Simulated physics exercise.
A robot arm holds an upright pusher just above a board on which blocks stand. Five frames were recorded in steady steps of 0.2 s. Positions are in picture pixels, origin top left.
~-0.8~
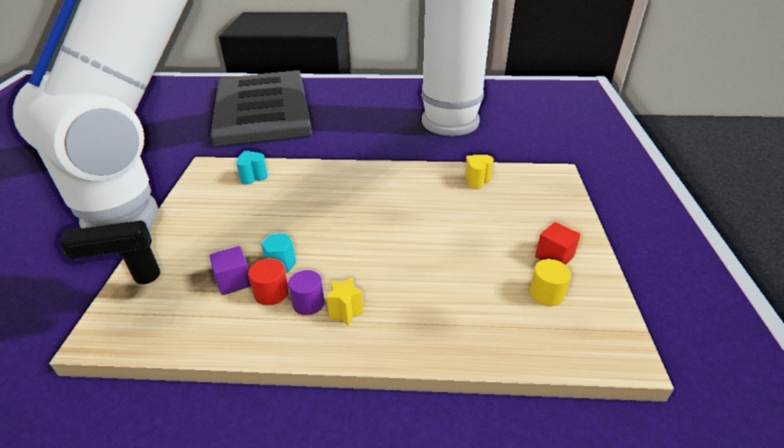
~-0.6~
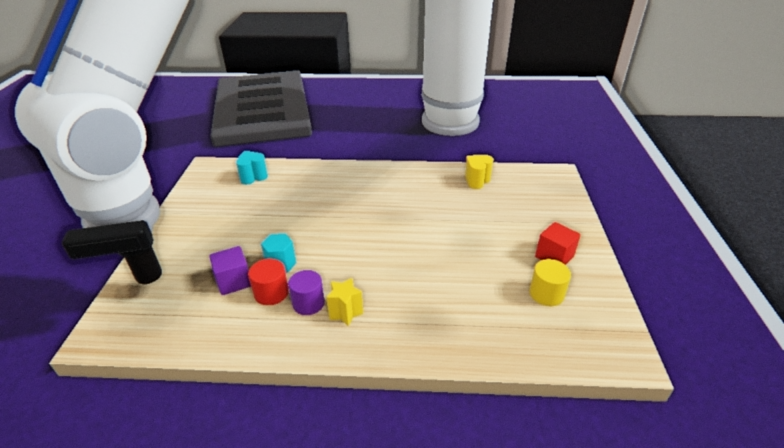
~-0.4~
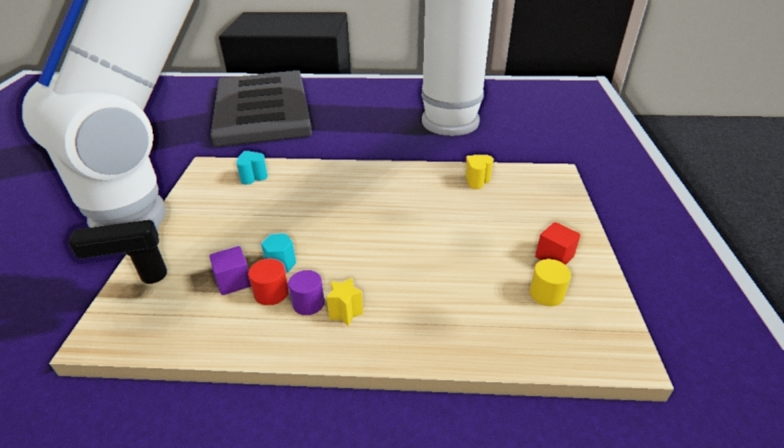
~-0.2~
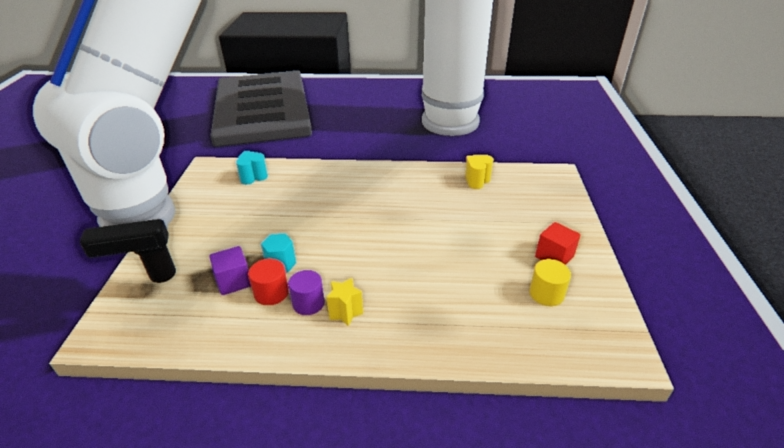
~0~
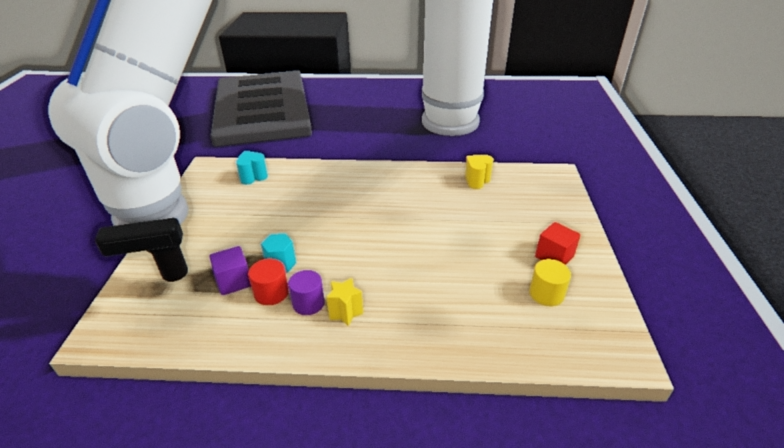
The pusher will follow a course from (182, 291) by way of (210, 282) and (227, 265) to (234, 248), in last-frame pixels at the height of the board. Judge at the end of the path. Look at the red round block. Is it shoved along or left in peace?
By the last moment of the path, the red round block has stayed put.
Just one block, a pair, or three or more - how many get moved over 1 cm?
I'd say just one block gets shifted by more than about 1 cm.
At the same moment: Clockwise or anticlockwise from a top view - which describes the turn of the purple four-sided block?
Rotation: Clockwise.
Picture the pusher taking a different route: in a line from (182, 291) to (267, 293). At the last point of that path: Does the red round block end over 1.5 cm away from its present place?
That would be a yes.
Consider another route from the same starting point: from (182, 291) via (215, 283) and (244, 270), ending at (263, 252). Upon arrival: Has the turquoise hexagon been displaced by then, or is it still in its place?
Its place changes.
The first path, step by step. Halfway along, pusher (215, 257); purple four-sided block (240, 255), turned 30° clockwise.
At the end, pusher (229, 231); purple four-sided block (241, 254), turned 35° clockwise; red round block unmoved.
